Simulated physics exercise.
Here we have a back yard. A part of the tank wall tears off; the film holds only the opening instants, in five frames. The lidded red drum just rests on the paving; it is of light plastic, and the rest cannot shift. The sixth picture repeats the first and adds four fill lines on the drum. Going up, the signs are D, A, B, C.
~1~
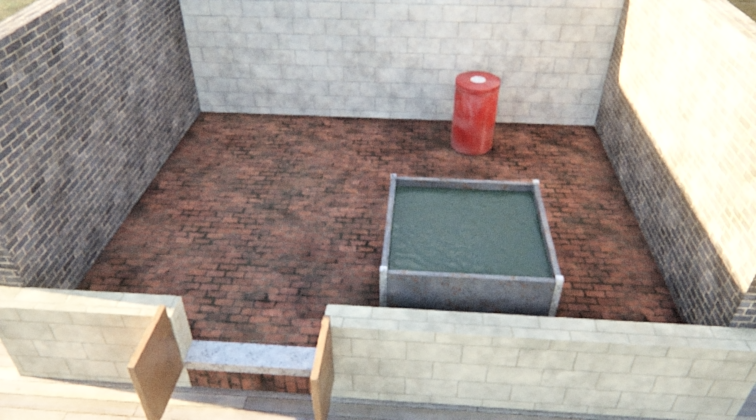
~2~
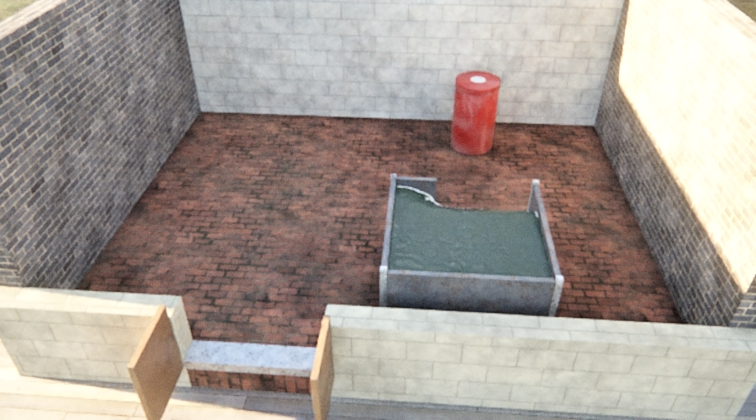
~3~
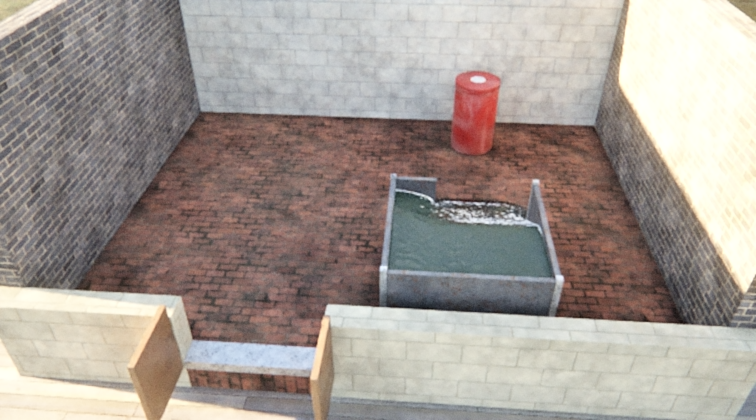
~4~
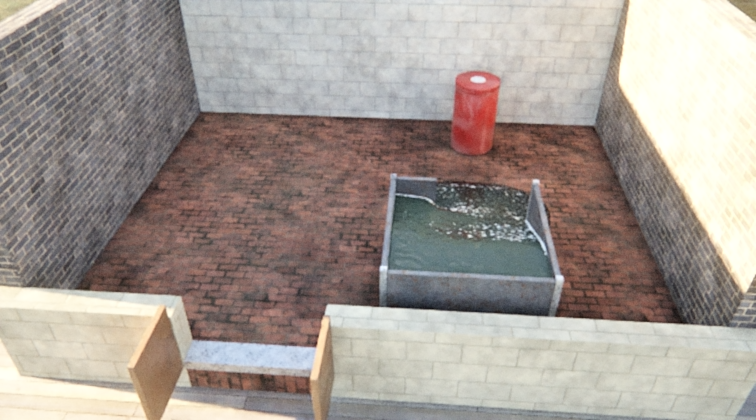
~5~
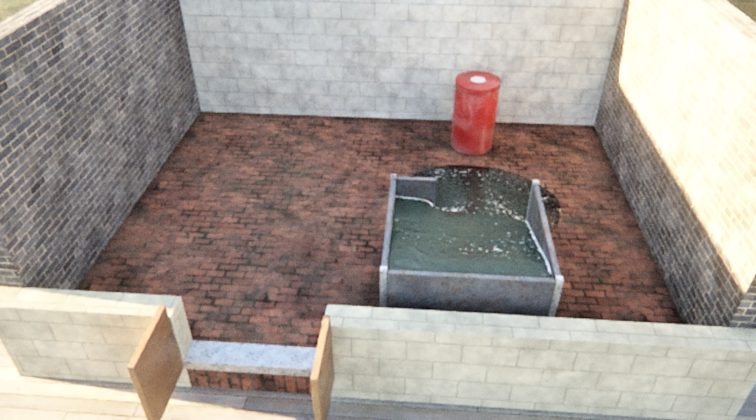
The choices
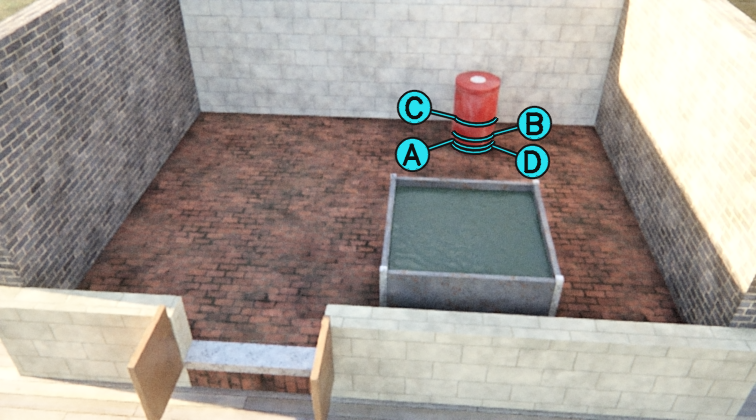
Water in a square tank sloshes and churns as the far side opens, then pours out across the brick ground behind it, spreading in a dark, foam-flecked patch toward a motionless red drum in a walled yard.
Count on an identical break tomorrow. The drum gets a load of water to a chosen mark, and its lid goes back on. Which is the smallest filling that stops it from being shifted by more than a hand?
Line C just does it.
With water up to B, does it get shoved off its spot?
Yes, it does.
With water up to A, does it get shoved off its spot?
Yes, it does.
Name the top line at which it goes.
That would be B.
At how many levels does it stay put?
One of them.
On the marked copy, A at (473, 148); B at (474, 140); C at (476, 125); D at (473, 152); from the bottom up D, A, B, C.
For line A, it is pushed about half its own width away.
For line B, it is pushed about half its own width away.
For line C, it does not move.
For line D, it is pushed about 3 times its own width away.
